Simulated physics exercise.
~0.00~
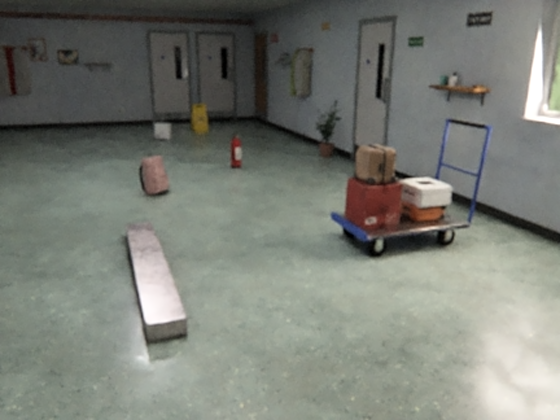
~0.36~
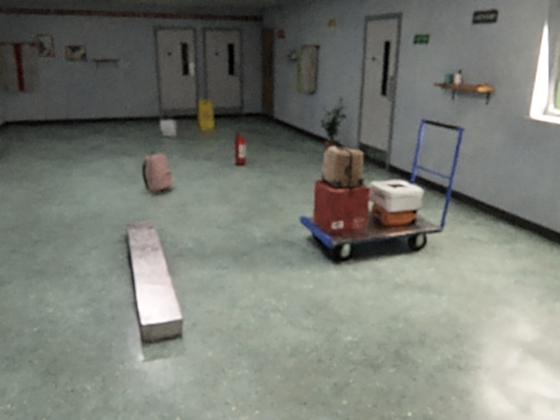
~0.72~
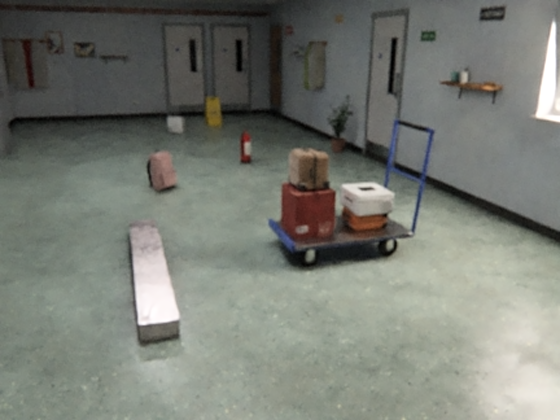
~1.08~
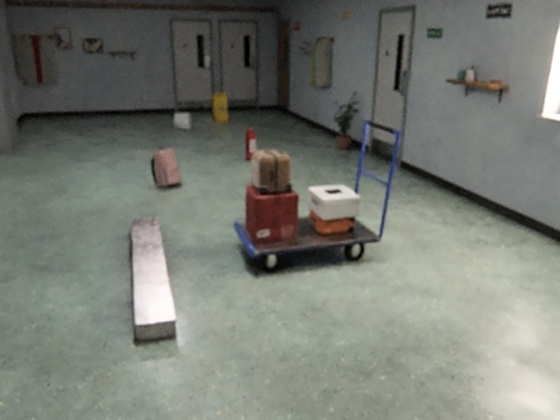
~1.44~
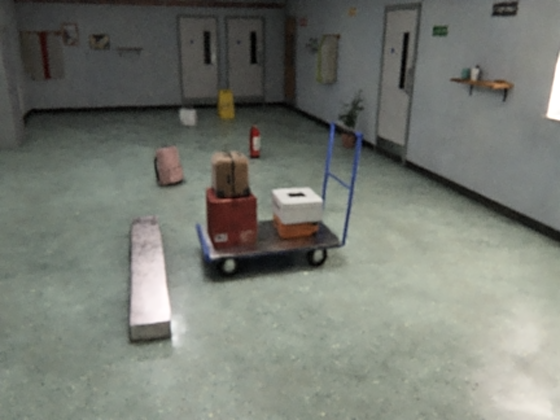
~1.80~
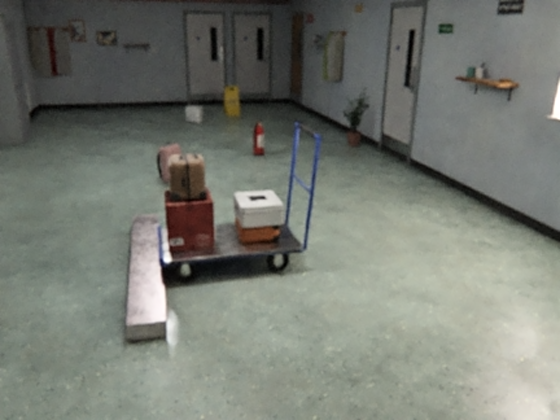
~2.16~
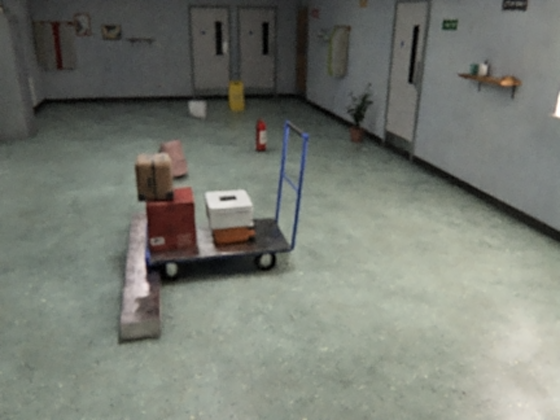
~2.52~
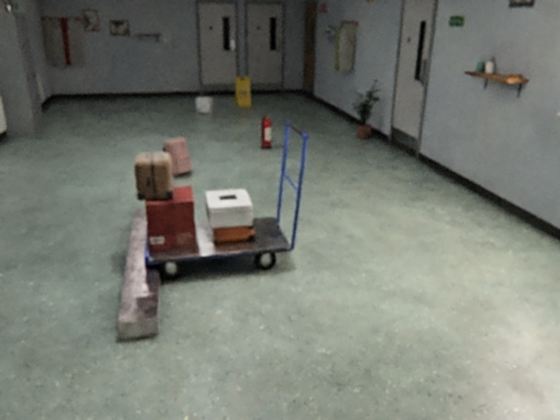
In this clip, a flat trolley carrying a brown suitcase stacked on a red carton, beside a white toolbox on an orange case, rolls left across a green floor until it meets a long raised sill and stops, with all the items still aboard.
